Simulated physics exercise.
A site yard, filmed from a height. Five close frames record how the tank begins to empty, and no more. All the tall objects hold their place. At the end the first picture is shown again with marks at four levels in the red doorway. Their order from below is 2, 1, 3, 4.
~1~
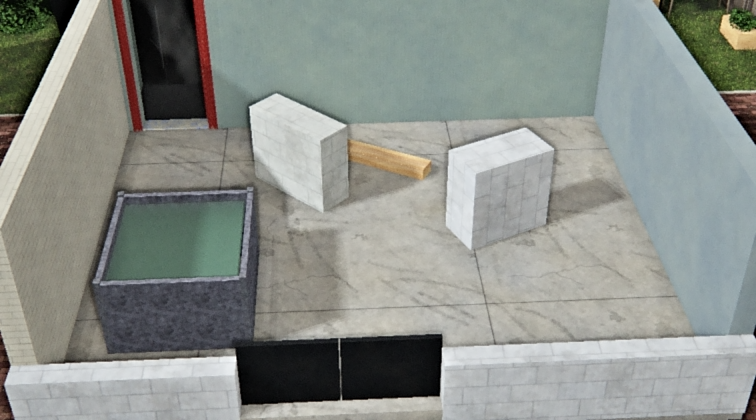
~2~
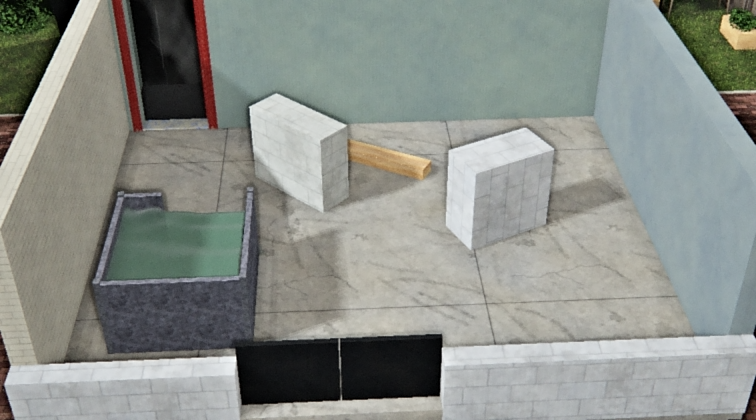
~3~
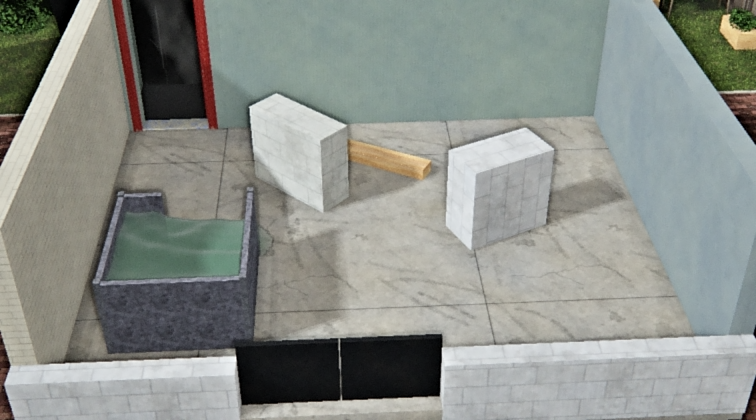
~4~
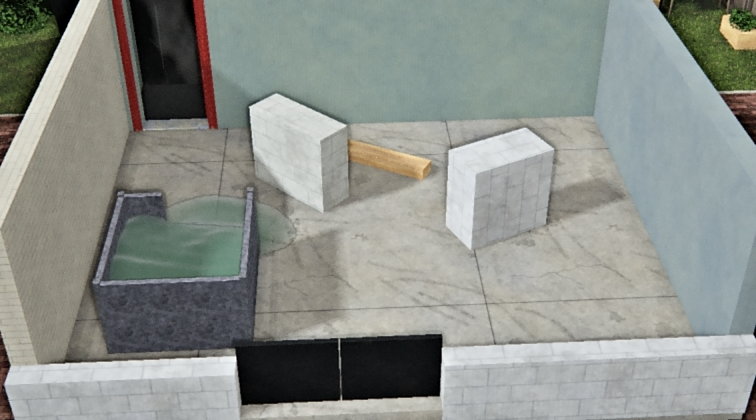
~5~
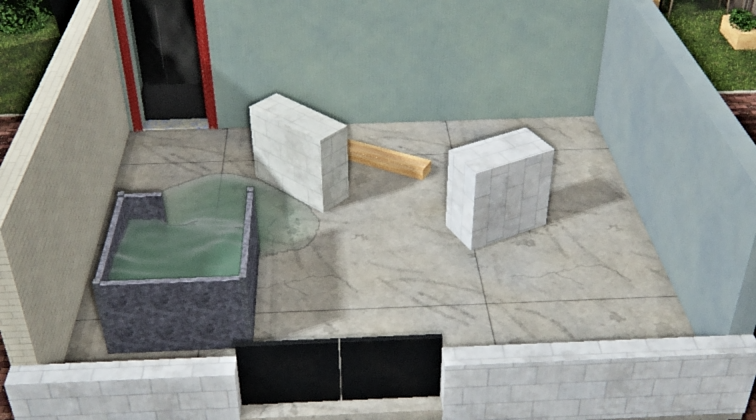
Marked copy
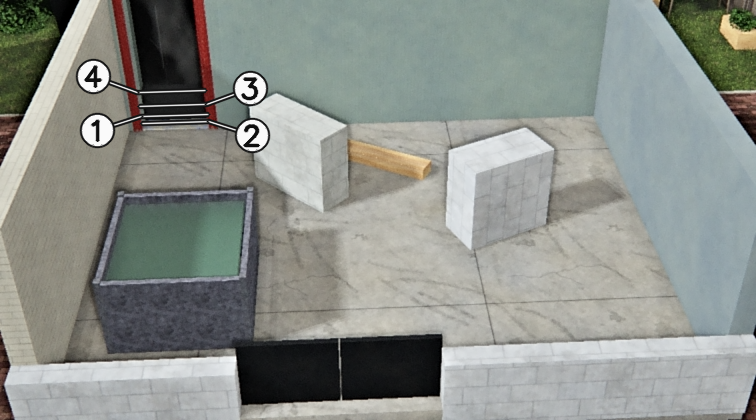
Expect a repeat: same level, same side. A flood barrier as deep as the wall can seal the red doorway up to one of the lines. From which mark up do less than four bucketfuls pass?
Mark 3 just does it.
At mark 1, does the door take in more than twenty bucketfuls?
No, it does not.
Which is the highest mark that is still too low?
That would be 1.
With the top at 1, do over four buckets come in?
Yes, it does.
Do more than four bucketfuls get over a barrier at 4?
No, that is safe.
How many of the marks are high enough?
Two of the four.
On the marked copy, 1 at (174, 115); 2 at (175, 122); 3 at (173, 105); 4 at (171, 91); from the bottom up 2, 1, 3, 4.
For mark 1, about 8 bucketfuls get in.
For mark 2, dozens of bucketfuls pour in.
For mark 3, a splash gets over, under a bucket.
For mark 4, nothing gets over.
